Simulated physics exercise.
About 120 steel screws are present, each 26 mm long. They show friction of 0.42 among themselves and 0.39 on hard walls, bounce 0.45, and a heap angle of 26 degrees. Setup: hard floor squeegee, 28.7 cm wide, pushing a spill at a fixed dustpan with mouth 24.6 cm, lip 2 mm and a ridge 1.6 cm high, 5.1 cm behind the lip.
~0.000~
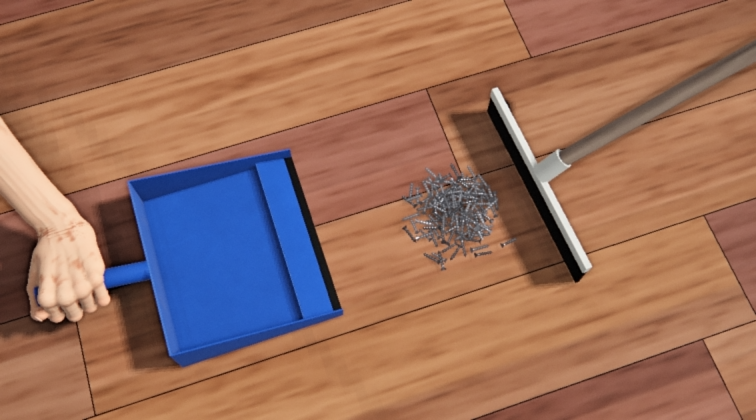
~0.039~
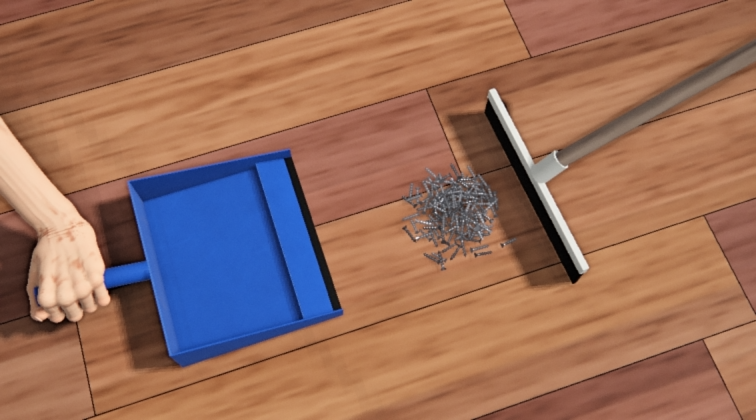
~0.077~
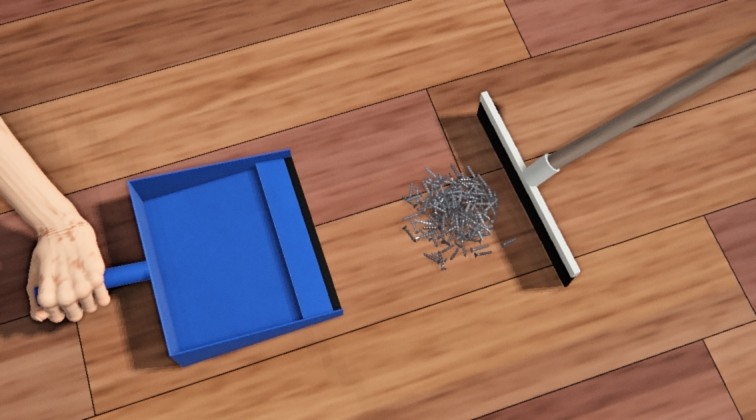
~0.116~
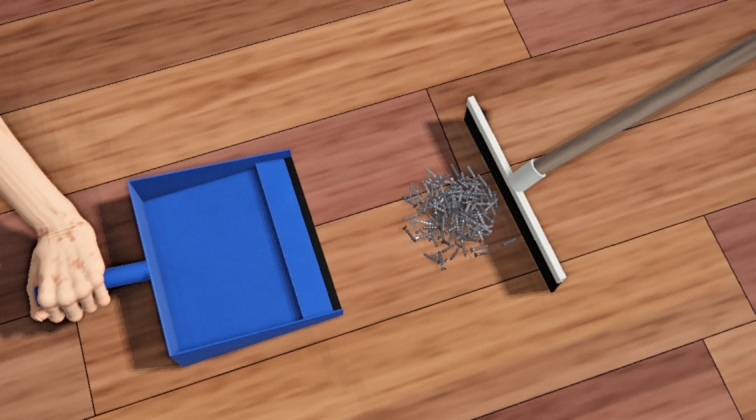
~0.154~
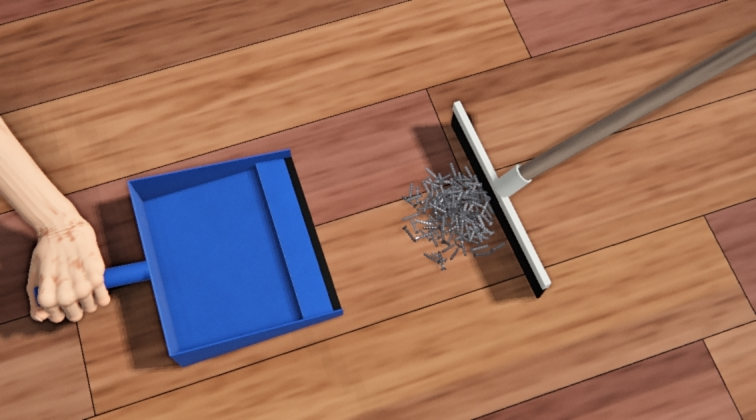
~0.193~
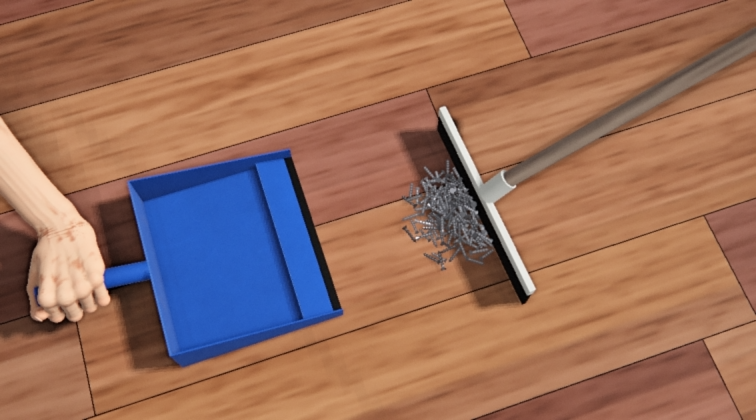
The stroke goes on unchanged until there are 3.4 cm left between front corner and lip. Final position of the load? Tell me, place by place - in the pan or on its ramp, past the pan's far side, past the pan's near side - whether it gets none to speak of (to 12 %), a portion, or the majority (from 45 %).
Pan: A portion; far side: None to speak of; near side: None to speak of.
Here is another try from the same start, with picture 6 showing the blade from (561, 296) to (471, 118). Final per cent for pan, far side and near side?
Split: Pan = 5, far = 0, near = 35.
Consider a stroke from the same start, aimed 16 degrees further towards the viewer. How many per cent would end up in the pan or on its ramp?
Under that change, roughly 20 in a hundred.
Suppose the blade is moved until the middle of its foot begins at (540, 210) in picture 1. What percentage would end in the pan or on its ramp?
Estimate: ~ 20 %.
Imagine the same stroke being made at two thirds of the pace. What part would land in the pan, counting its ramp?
Then roughly 20 per cent.
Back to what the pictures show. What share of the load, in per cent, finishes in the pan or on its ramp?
Around 20 percent.
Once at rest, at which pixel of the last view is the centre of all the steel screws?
Once everything settles, the centre is around (334, 258).
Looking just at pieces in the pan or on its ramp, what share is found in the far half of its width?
Some 10 per cent.
Then, at 0.36 s, middle of the blade 13 cm from the lip; 0 % over the lip, far side 0 %, near side 5 %.
After 0.47 s, middle of the blade 7 cm from the lip; 0 % over the lip, far side 0 %, near side 5 %.
After 0.72 s, middle of the blade 4 cm from the lip; 25 % over the lip, far side 0 %, near side 5 %.
By 1.5 s all is still; pan 20 %, far side 0 %, near side 5 %, in front of the lip or behind the blade 70 %.
